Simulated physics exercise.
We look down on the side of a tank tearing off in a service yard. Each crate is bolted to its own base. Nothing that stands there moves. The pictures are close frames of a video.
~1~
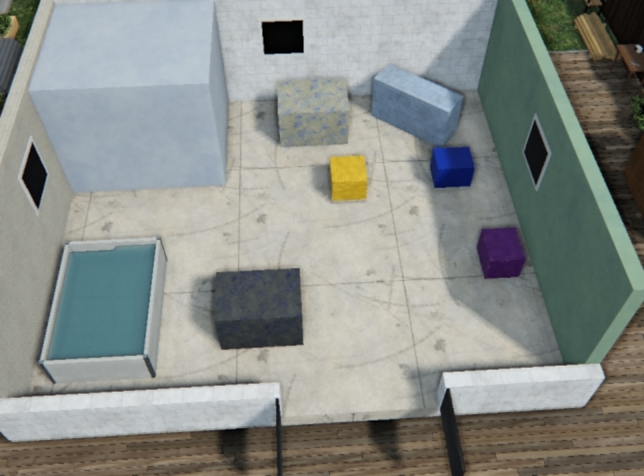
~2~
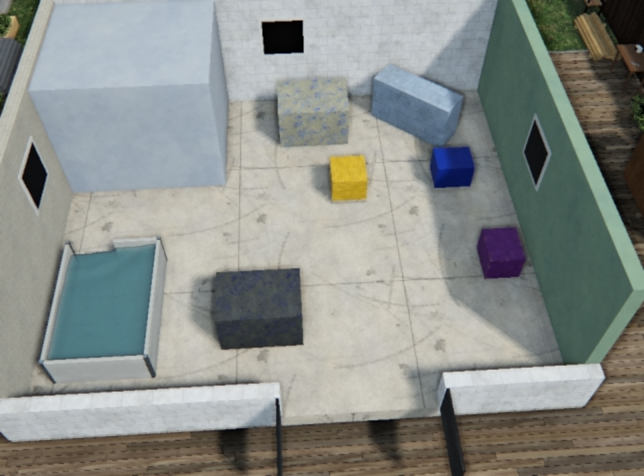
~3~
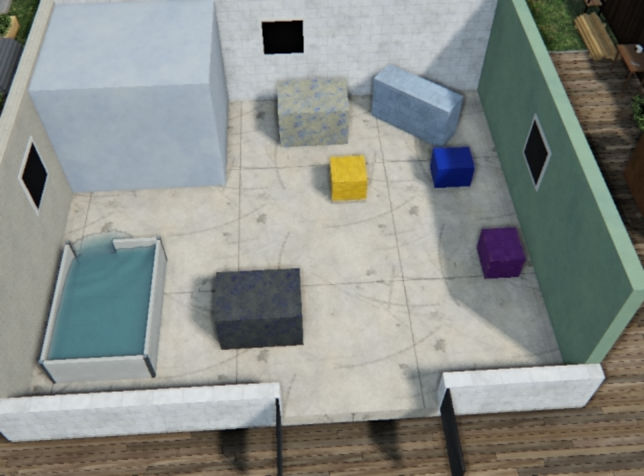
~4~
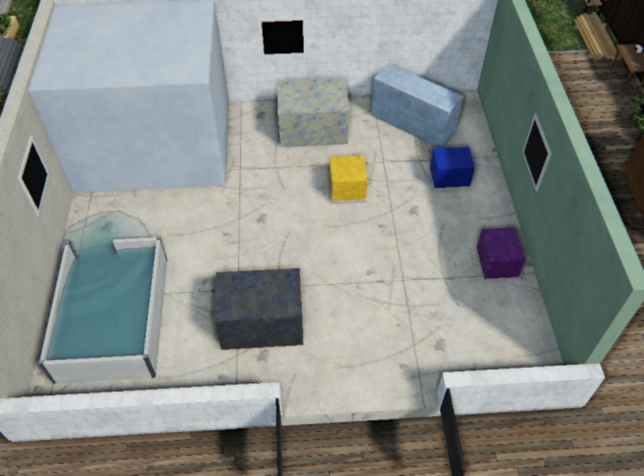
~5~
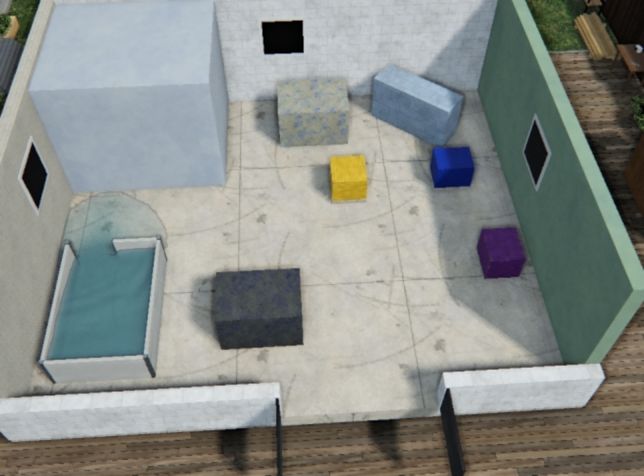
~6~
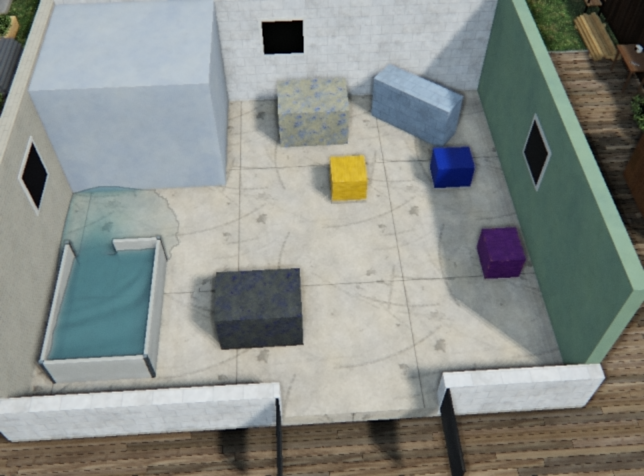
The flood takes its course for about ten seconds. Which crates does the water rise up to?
In the end: The purple crate is soaked; the blue crate keeps dry; the yellow crate is soaked.
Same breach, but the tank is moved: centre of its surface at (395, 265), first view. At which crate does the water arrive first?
It is the one in yellow.
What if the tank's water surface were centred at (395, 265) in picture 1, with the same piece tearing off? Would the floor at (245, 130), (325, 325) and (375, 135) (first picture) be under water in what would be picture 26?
As listed: Awash, not flooded, under water.
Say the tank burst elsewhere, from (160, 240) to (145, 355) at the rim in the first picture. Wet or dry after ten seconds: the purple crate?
In short: Purple is topped.
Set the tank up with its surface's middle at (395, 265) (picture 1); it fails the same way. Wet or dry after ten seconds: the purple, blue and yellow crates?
One by one: Purple crate is topped; blue crate gets wet; yellow crate is soaked.
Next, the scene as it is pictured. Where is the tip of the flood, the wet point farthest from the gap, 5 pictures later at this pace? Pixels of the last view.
At about (216, 190).
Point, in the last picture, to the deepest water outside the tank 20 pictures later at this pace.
I would point to (82, 197).
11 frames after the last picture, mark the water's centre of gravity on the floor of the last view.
Close to (119, 272).
A moment on, water covers 5 % of the floor; the purple crate not reached, the blue crate not reached, the yellow crate not reached.
Next, water covers 10 % of the floor; the purple crate not reached, the blue crate not reached, the yellow crate not reached.
Then, water covers 30 % of the floor; the purple crate not reached, the blue crate not reached, the yellow crate water round its plinth.
Later, water covers 65 % of the floor; the purple crate water round its plinth, the blue crate water round its plinth, the yellow crate water round its plinth.
In the end, water covers 85 % of the floor; the purple crate was topped, the blue crate stayed above the water, the yellow crate was topped.
